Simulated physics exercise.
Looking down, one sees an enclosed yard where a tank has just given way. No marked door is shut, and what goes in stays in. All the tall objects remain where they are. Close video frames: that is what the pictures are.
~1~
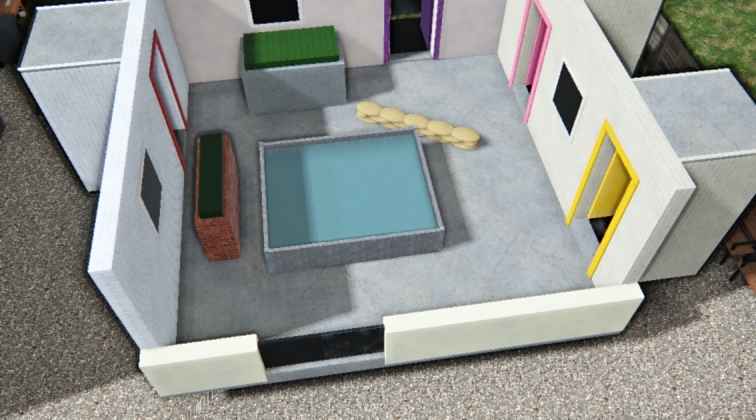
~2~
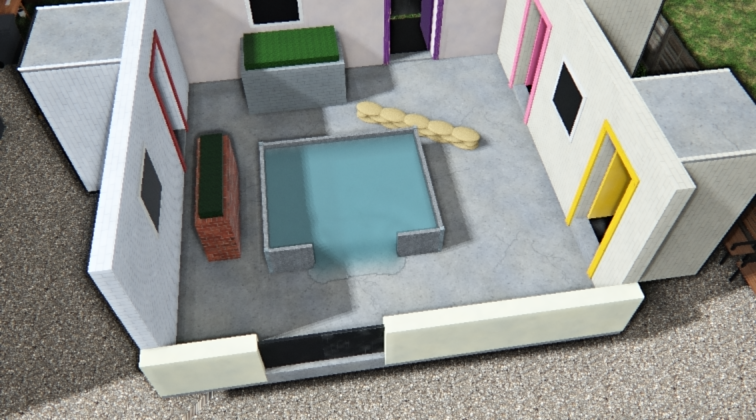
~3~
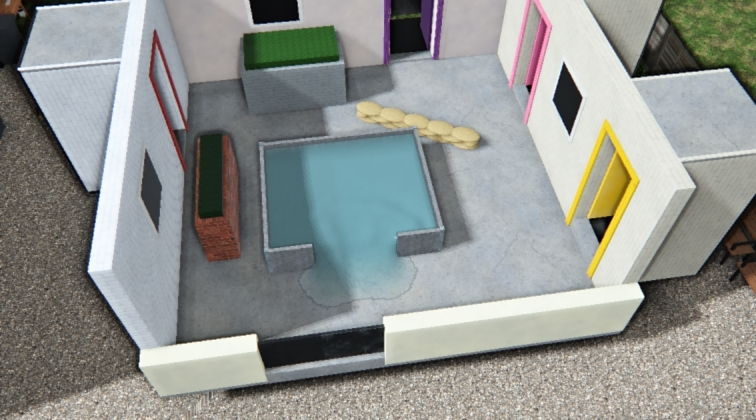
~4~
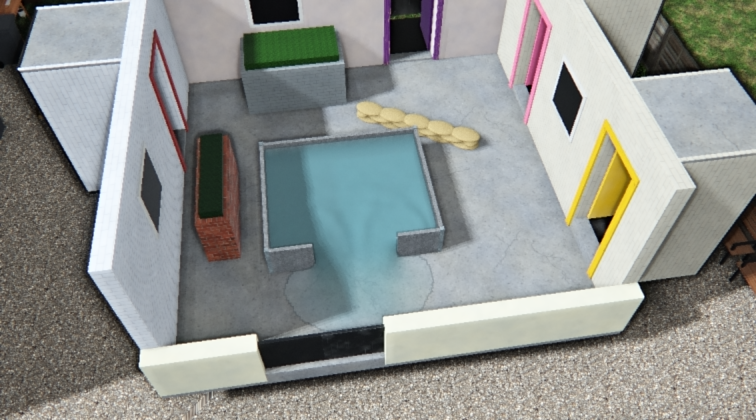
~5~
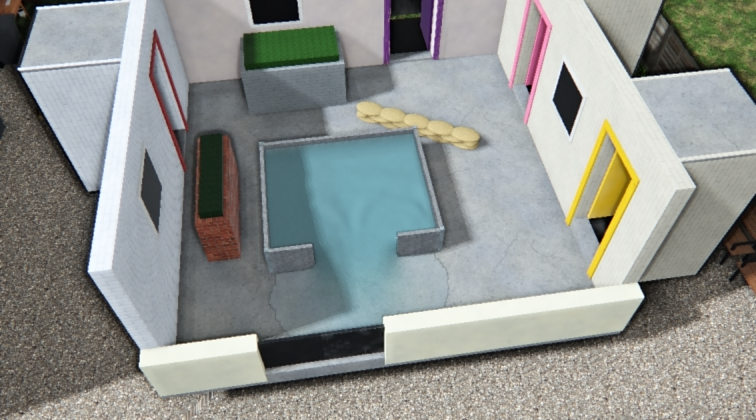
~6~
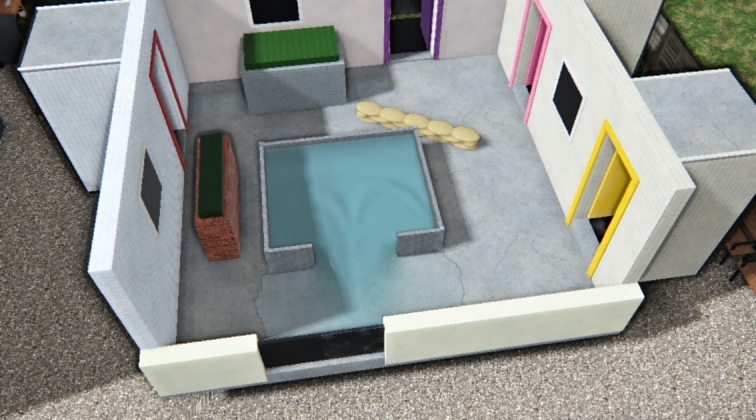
Water sits still in a square, grey-walled tank in an enclosed yard, until a gap opens in the tank's near wall. It pours through the opening and spreads across the concrete toward the low cream front wall, reaching the dark section there as ripples streak the tank's surface.
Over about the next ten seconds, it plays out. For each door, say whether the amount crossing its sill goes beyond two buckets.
My prediction: The red door gets two buckets or less inside. The yellow door gets two buckets or less inside. The pink door gets two buckets or less inside. The purple door gets two buckets or less inside.
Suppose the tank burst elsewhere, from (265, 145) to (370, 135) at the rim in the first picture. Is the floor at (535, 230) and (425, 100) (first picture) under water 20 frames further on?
Still dry, Soaked.
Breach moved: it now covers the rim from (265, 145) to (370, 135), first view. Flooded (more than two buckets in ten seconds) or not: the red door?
Lab note: Red door, above the mark.
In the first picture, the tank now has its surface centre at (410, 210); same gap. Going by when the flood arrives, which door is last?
It is the purple-painted one.
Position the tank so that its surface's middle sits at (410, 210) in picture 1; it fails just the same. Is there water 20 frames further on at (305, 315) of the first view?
My call for that spot: Swamped.
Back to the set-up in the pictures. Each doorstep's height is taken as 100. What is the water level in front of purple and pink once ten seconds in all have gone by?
Respectively about 110 and 60 per cent.
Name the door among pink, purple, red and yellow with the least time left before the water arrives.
The yellow-painted one, I reckon.
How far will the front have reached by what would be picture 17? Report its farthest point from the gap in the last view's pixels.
My guess is roughly (595, 312).
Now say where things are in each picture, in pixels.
Still water in the open tank at (347, 188), in the first frame.
Water pours out at (356, 254) and has run to (313, 272), in the second frame.
Water pours out at (356, 255) and has run to (311, 293), in the third frame.
Water pours out at (356, 255) and has run to a hidden place, in the fourth frame.
Water pours out at (356, 254) and has run to a hidden place, in the fifth frame.
Water pours out at (356, 254) and has run to a hidden place, in the sixth frame.
A moment on, water covers 15 % of the floor; the red door not reached, the yellow door not reached, the pink door not reached, the purple door not reached.
Next, water covers 30 % of the floor; the red door not reached, the yellow door wet at the sill, nothing in, the pink door not reached, the purple door not reached.
Then, water covers 45 % of the floor; the red door wet at the sill, nothing in, the yellow door wet at the sill, nothing in, the pink door not reached, the purple door not reached.
Later, water covers 75 % of the floor; the red door wet at the sill, nothing in, the yellow door wet at the sill, nothing in, the pink door wet at the sill, nothing in, the purple door wet at the sill, nothing in.
In the end, water covers 95 % of the floor; the red door under two buckets in, the yellow door wet at the sill, nothing in, the pink door wet at the sill, nothing in, the purple door under two buckets in.
